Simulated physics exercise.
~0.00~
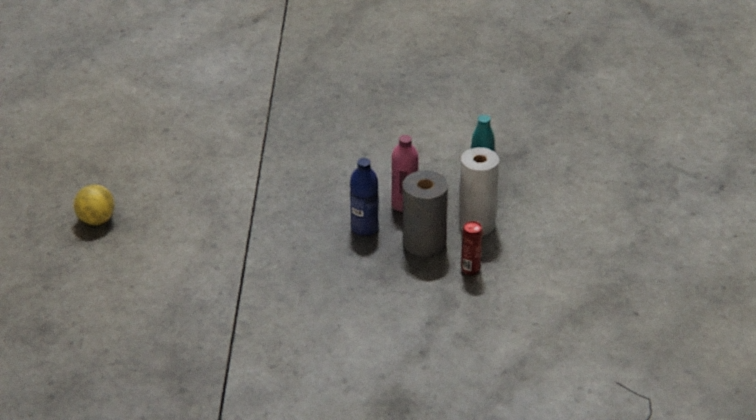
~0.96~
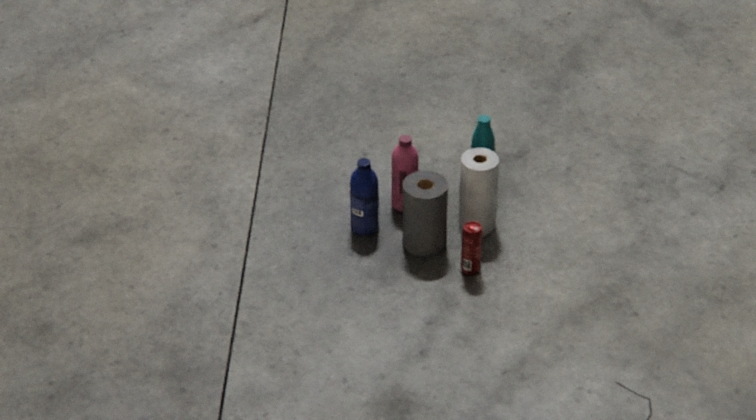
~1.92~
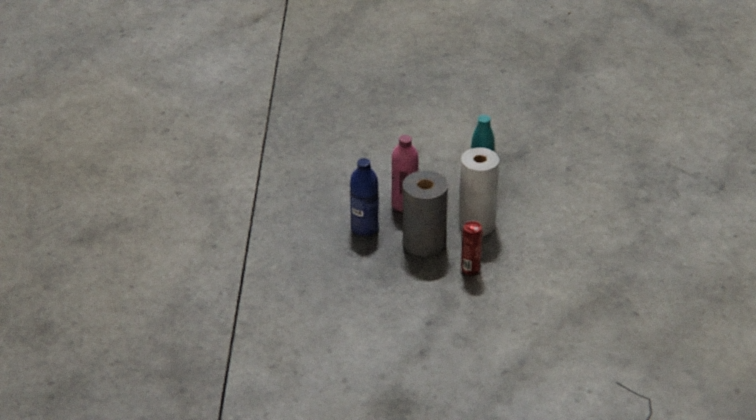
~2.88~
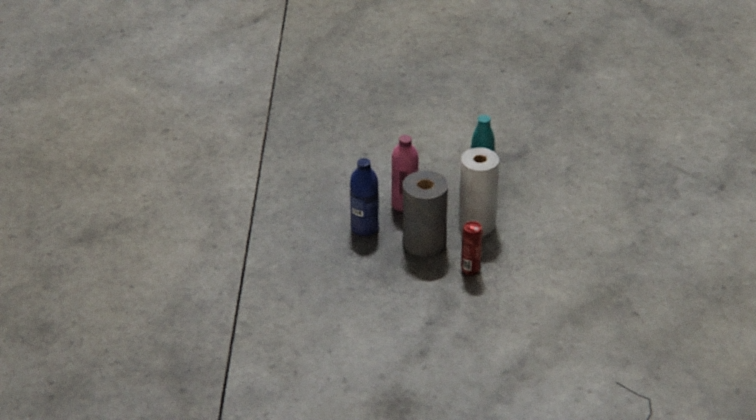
The clip opens on a grey, stained concrete floor crossed by a dark seam, with a yellow ball sitting alone to the left of the line. To the right stands a close cluster of blue, pink and turquoise bottles, a grey roll, a white roll and a small red can. The yellow ball is next gone from view, leaving the left side of the floor empty. None of the grouped objects shifts or tips as this happens. The clip ends with all six still upright in their original places and the ball still out of sight.
